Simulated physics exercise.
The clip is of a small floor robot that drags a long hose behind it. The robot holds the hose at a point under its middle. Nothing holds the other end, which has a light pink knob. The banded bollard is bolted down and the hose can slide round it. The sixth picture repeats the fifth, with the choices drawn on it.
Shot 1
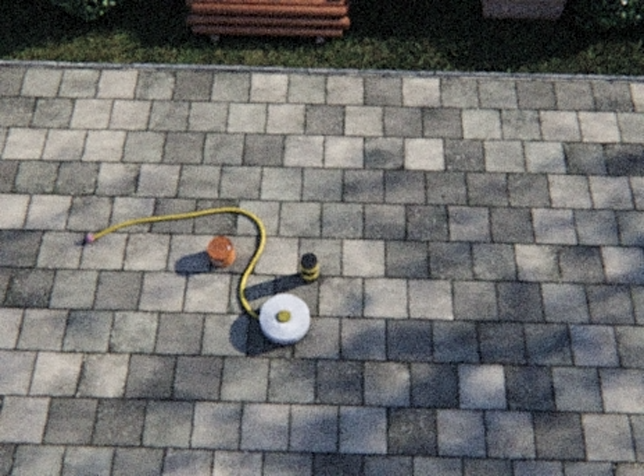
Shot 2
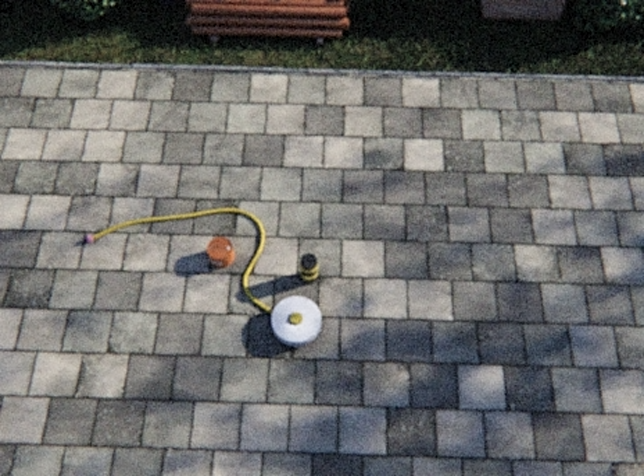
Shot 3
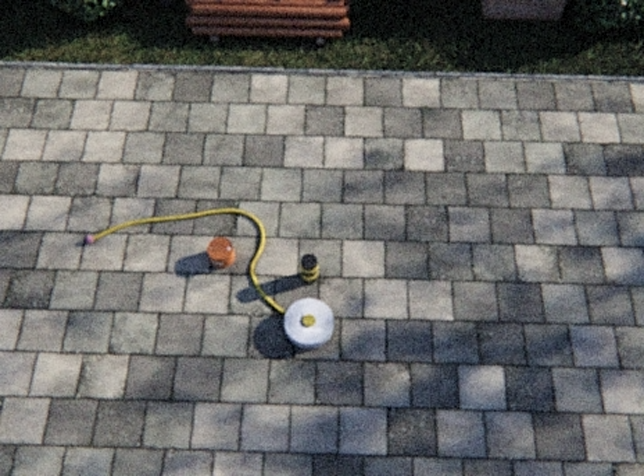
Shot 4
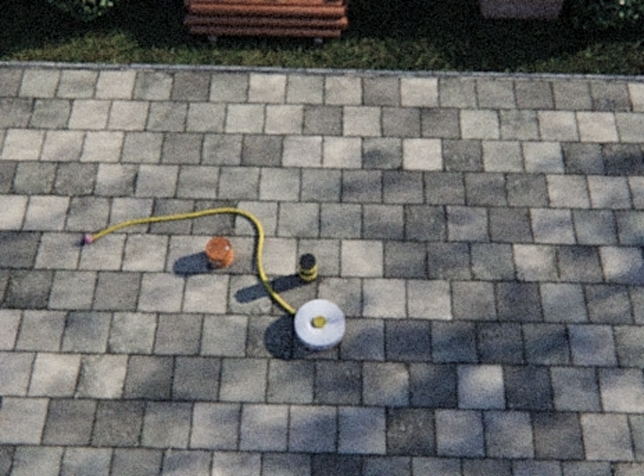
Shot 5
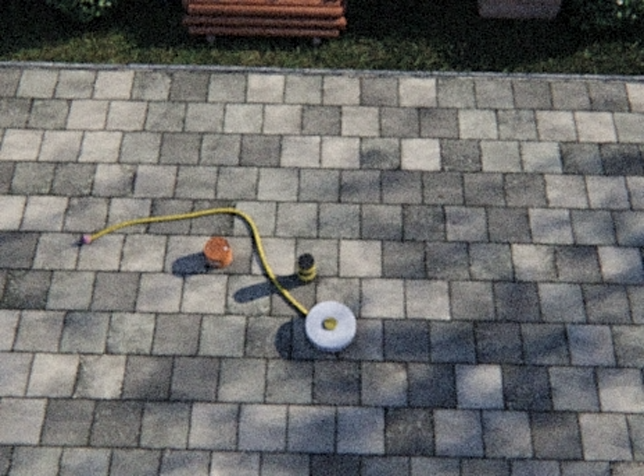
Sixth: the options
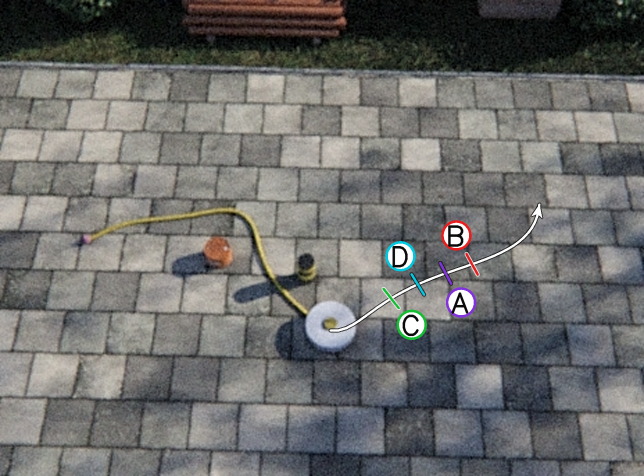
A round white robot slides a short way right across paving, pulling a yellow hose.
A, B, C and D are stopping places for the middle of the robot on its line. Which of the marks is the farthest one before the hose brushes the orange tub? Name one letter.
Stop at C.
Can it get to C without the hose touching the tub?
Yes.
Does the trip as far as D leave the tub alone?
No.
On the marked copy, A at (446, 273); B at (472, 264); C at (391, 298); D at (418, 284); the route from (330, 331) via (453, 271) to (539, 204).
Taking C. A third of the way, robot (355, 320), middle of the hose (237, 224), free end (86, 240).
Two thirds of the way, robot (374, 306), middle of the hose (236, 232), free end (86, 240).
When it is over, robot (392, 295), middle of the hose (239, 246), free end (90, 238); only the bollard has been touched, if anything.
As for the rest, A brings the hose against the tub; B brings the hose against the tub; D brings the hose against the tub.
